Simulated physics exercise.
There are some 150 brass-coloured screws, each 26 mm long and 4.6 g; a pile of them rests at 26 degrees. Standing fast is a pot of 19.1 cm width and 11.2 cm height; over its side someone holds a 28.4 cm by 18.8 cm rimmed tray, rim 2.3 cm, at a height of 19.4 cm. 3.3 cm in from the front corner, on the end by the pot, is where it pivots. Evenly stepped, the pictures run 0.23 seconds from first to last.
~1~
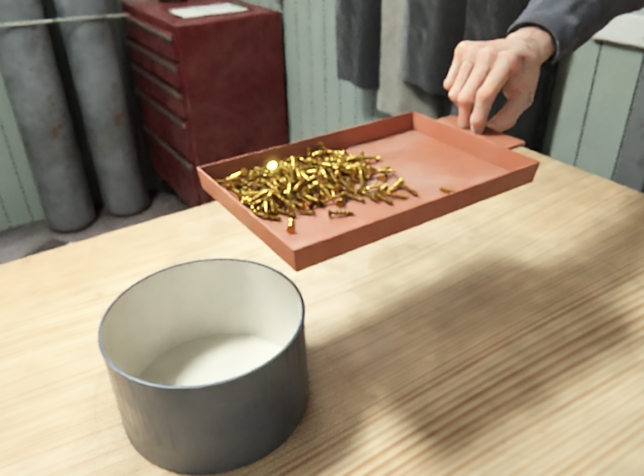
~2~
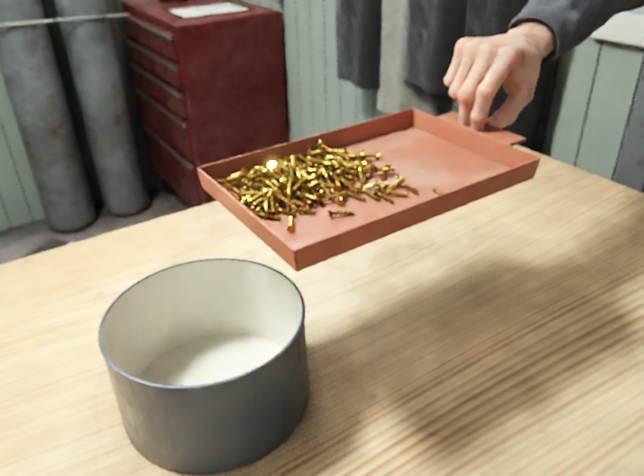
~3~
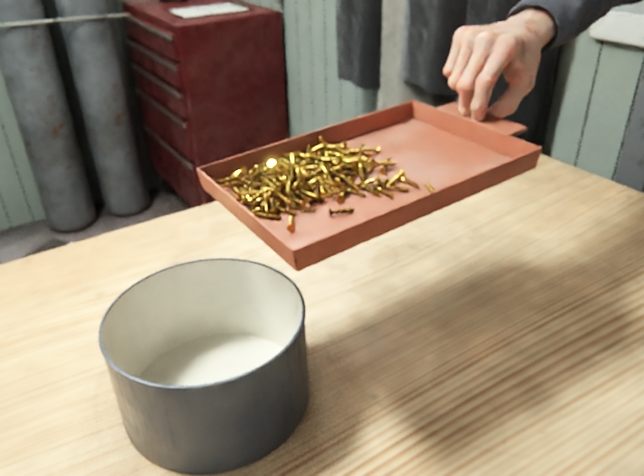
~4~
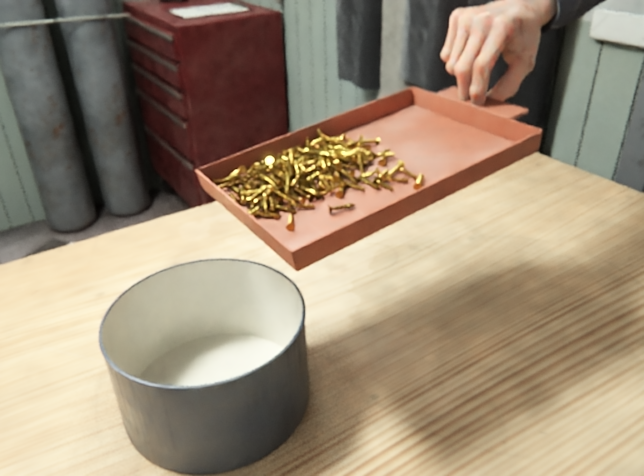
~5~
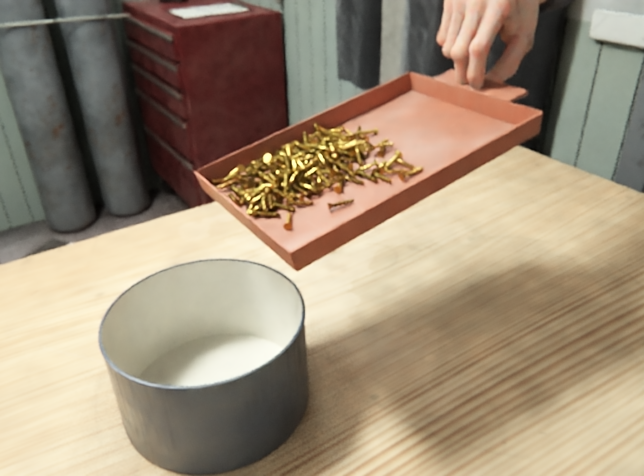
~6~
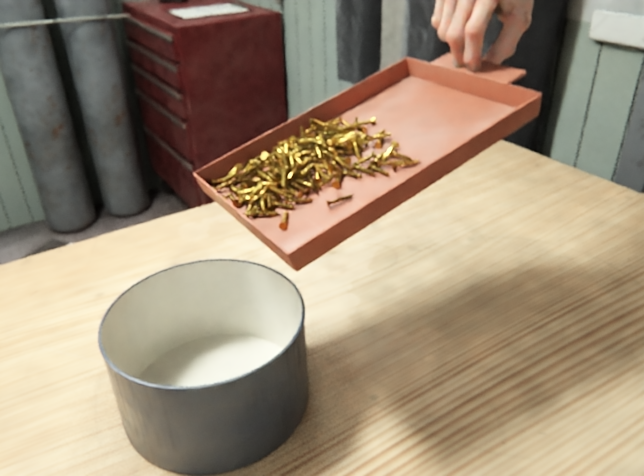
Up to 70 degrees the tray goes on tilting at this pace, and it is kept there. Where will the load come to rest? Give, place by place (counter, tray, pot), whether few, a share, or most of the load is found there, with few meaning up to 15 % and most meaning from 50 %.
For the counter I expect few; for the left on the tray I expect most; for the pot I expect a share.
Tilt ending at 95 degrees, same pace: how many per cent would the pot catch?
That comes out at some 95 per cent.
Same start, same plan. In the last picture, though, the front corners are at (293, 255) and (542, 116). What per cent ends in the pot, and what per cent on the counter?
Split: Pot = 30, counter = 10.
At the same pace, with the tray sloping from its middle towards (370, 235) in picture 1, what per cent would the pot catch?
Some 0 per cent.
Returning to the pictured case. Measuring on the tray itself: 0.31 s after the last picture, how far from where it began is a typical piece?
3 cm.
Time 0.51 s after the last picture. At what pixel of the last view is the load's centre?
Around (232, 186).
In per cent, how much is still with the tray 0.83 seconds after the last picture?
Of the load, some 65 percent.
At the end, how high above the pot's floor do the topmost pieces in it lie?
About 1.5 centimetres.
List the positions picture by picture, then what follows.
The first frame shows tray tilt 0 degrees, front corners at (295, 248) and (536, 161); middle of the pieces at (311, 179); pot at (204, 313).
The second frame shows tray tilt 1 degrees, front corners at (295, 248) and (537, 158); middle of the pieces at (312, 178).
The third frame shows tray tilt 3 degrees, front corners at (295, 248) and (538, 147), lowest corner left back; middle of the pieces at (311, 175).
The fourth frame shows tray tilt 7 degrees, front corners at (293, 248) and (539, 130), lowest corner left back; middle of the pieces at (310, 170).
The fifth frame shows tray tilt 11 degrees, front corners at (291, 249) and (539, 112), lowest corner left back; middle of the pieces at (308, 166).
The sixth frame shows tray tilt 15 degrees, front corners at (289, 250) and (538, 94), lowest corner left back; middle of the pieces at (306, 161); pot at (204, 314).
Then, 0.31 s after the last picture, tilt 42 degrees; the tray holds 100 %, the pot 0 %.
Then, 0.51 s after the last picture, tilt 60 degrees; the tray holds 100 %, the pot 0 %.
Then, 0.83 s after the last picture, tilt 70 degrees; the tray holds 65 %, the pot 30 %.
In the end, counter 0 %, tray 60 %, pot 40 %.
